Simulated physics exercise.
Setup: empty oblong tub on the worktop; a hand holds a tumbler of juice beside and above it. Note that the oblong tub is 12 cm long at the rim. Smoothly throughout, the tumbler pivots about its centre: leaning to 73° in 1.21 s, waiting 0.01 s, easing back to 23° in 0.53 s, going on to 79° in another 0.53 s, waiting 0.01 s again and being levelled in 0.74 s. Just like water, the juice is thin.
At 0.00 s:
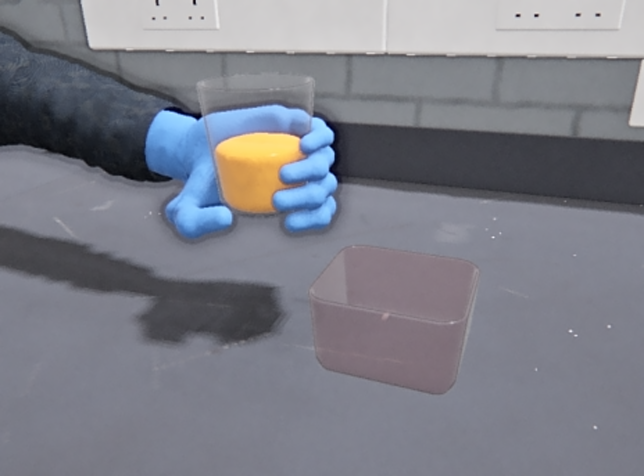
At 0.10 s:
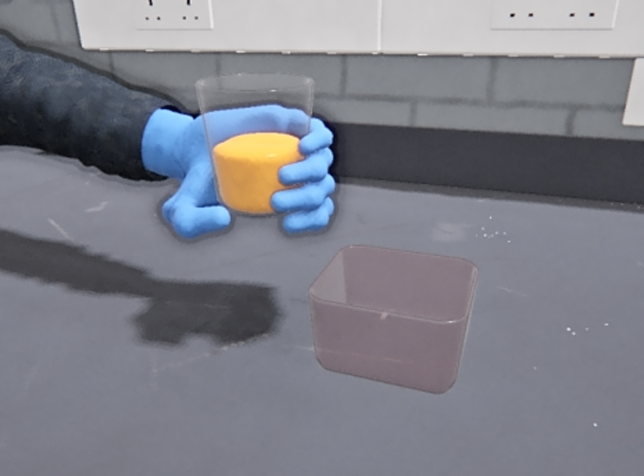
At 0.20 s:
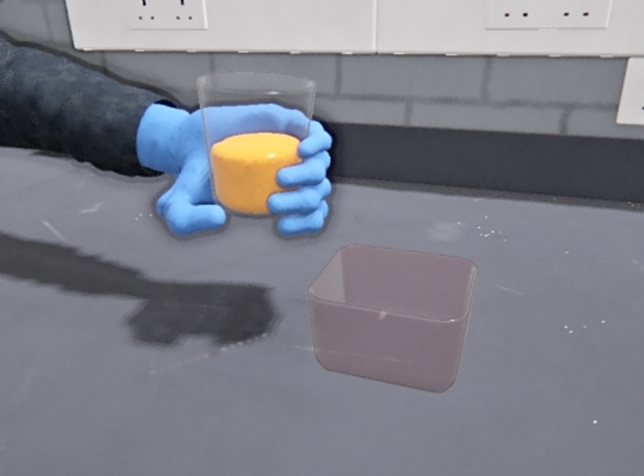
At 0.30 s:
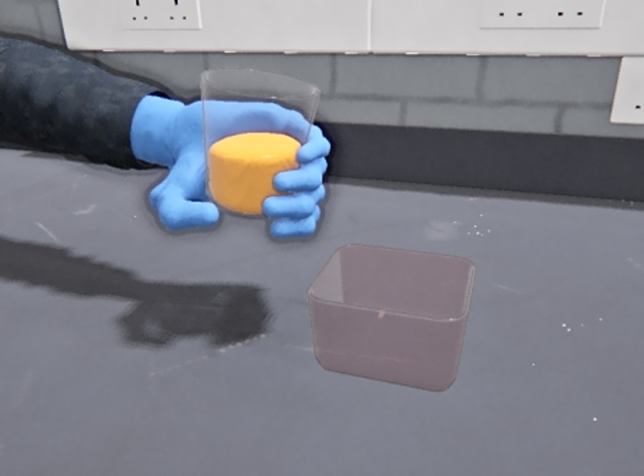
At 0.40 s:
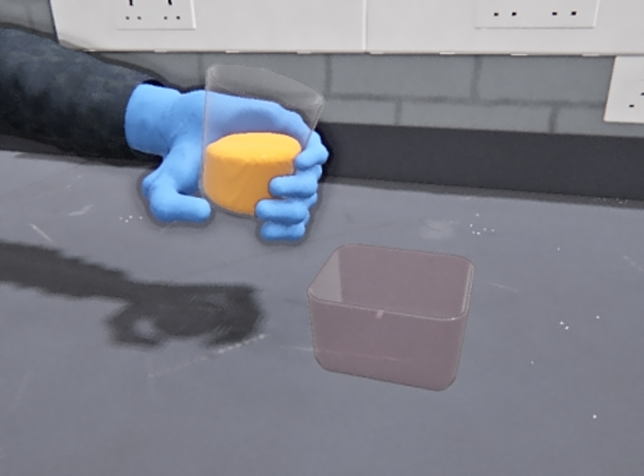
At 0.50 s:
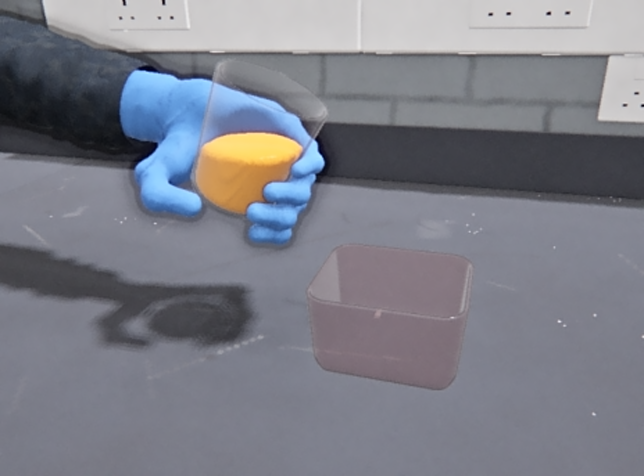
On a grey worktop below white wall sockets, a blue-gloved hand holds a clear tumbler of orange juice upright, above and to the left of an empty, see-through oblong tub. The hand slowly tilts the tumbler to the right, towards the tub, and the juice shifts inside the leaning glass.
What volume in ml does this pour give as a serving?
I would say about 110 ml.
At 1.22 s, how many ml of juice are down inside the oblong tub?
Roughly 30 ml.
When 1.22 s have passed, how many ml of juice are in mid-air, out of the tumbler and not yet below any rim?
It comes to some 25 ml.
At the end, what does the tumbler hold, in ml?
About 60 ml.
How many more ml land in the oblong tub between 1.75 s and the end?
It picks up around 40 ml.
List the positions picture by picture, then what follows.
The first picture shows tilt 0°; pouring edge (308, 86); surface from (225, 140) to (305, 146); the oblong tub's rim runs from (327, 270) to (473, 294).
The second picture shows tilt 1°; pouring edge (308, 88); surface from (223, 141) to (303, 146).
The third picture shows tilt 5°; pouring edge (310, 91); surface from (221, 141) to (302, 146).
The fourth picture shows tilt 10°; pouring edge (314, 98); surface from (218, 141) to (301, 146).
The fifth picture shows tilt 18°; pouring edge (319, 107); surface from (217, 141) to (300, 147).
The sixth picture shows tilt 26°; pouring edge (323, 119); surface from (210, 142) to (302, 148).
Then, 1.22 s in, the tilt is 73° and the oblong tub has 30 ml, the tumbler 125 ml, and 0 ml is on the worktop.
Then, 1.75 s in, the tilt is 23° and the oblong tub has 70 ml, the tumbler 105 ml, and 0 ml is on the worktop.
Then, 2.29 s in, the tilt is 79° and the oblong tub has 70 ml, the tumbler 80 ml, and 5 ml is on the worktop.
Then, 2.82 s in, the tilt is 15° and the oblong tub has 110 ml, the tumbler 60 ml, and 5 ml is on the worktop.
Finally, the oblong tub has 110 ml, the tumbler 60 ml, and 5 ml is on the worktop.
